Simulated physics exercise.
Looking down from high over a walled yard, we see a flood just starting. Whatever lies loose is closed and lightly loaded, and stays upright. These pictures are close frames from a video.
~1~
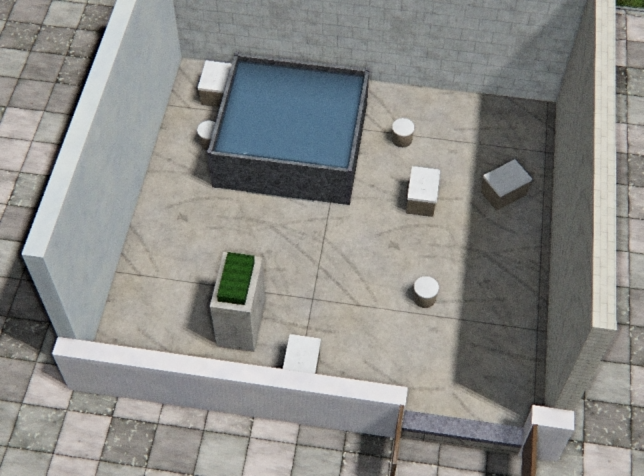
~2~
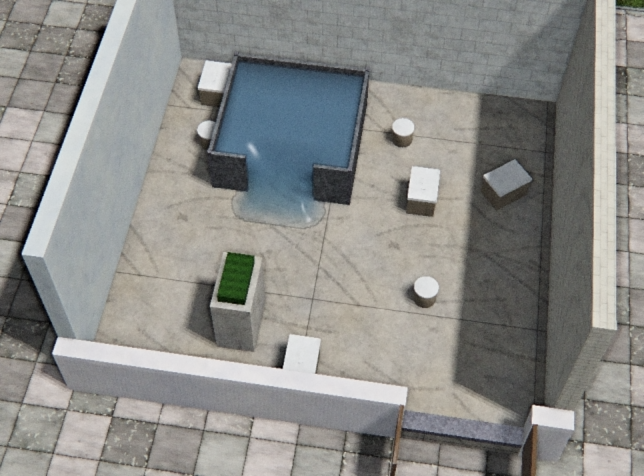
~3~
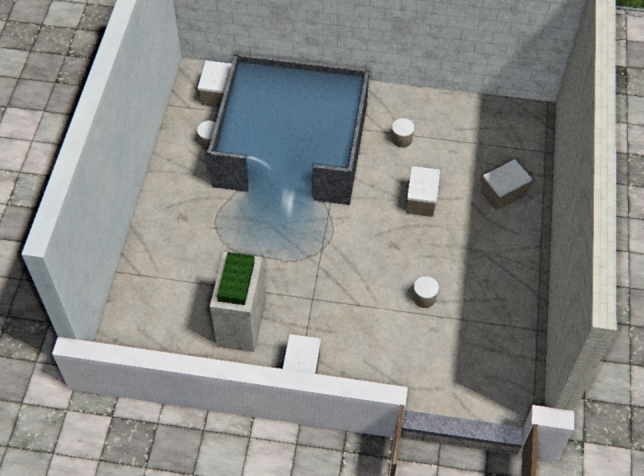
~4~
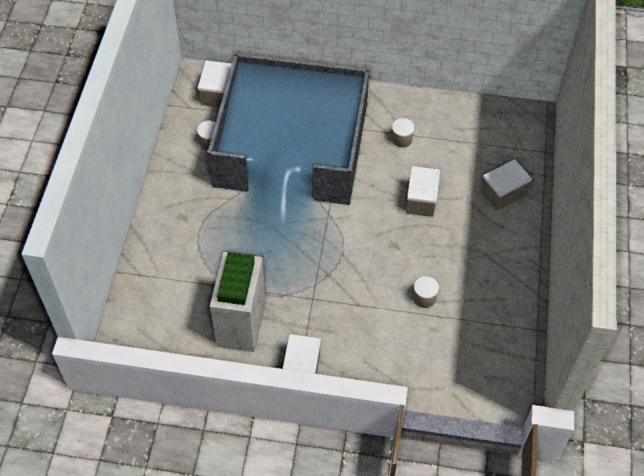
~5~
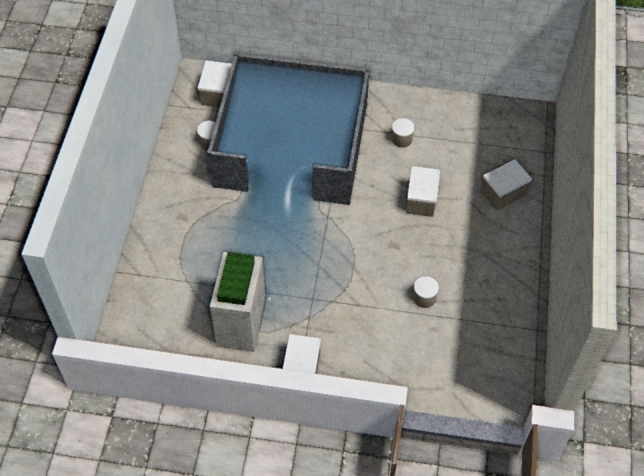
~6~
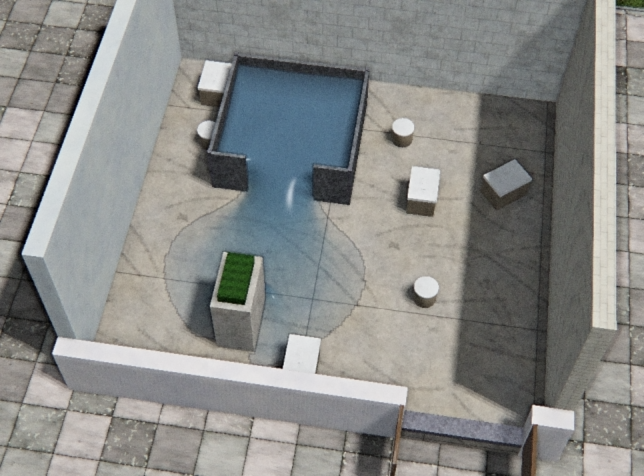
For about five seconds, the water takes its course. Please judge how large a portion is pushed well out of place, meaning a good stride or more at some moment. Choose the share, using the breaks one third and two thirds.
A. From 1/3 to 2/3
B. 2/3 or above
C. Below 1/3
Answer: C.
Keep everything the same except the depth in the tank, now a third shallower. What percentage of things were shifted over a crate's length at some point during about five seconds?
Near 10 % of the lot.
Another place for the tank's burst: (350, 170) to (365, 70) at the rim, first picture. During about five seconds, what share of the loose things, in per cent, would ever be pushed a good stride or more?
My estimate is some 60 per cent of them.
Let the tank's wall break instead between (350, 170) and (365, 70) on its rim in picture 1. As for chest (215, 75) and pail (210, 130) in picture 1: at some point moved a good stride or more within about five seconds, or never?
In order: Fell short, fell short.
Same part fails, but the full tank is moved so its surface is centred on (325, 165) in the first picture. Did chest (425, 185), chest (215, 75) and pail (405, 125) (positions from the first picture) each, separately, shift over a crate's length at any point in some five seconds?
Object by object: Below the mark, below the mark, below the mark.
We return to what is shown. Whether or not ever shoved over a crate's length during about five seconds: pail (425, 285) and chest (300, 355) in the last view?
Note, in order: Within that / past that mark.
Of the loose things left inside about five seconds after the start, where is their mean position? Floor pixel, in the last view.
About (383, 189).
A moment on, 0 of 7 are well off their spots; 1 afloat.
Next, 1 of 7 are well off their spots; 1 afloat.
Later, 1 of 7 are well off their spots; 1 afloat.
In the end, 2 of 7 are well off their spots, and 2 have been at some point; 2 afloat.
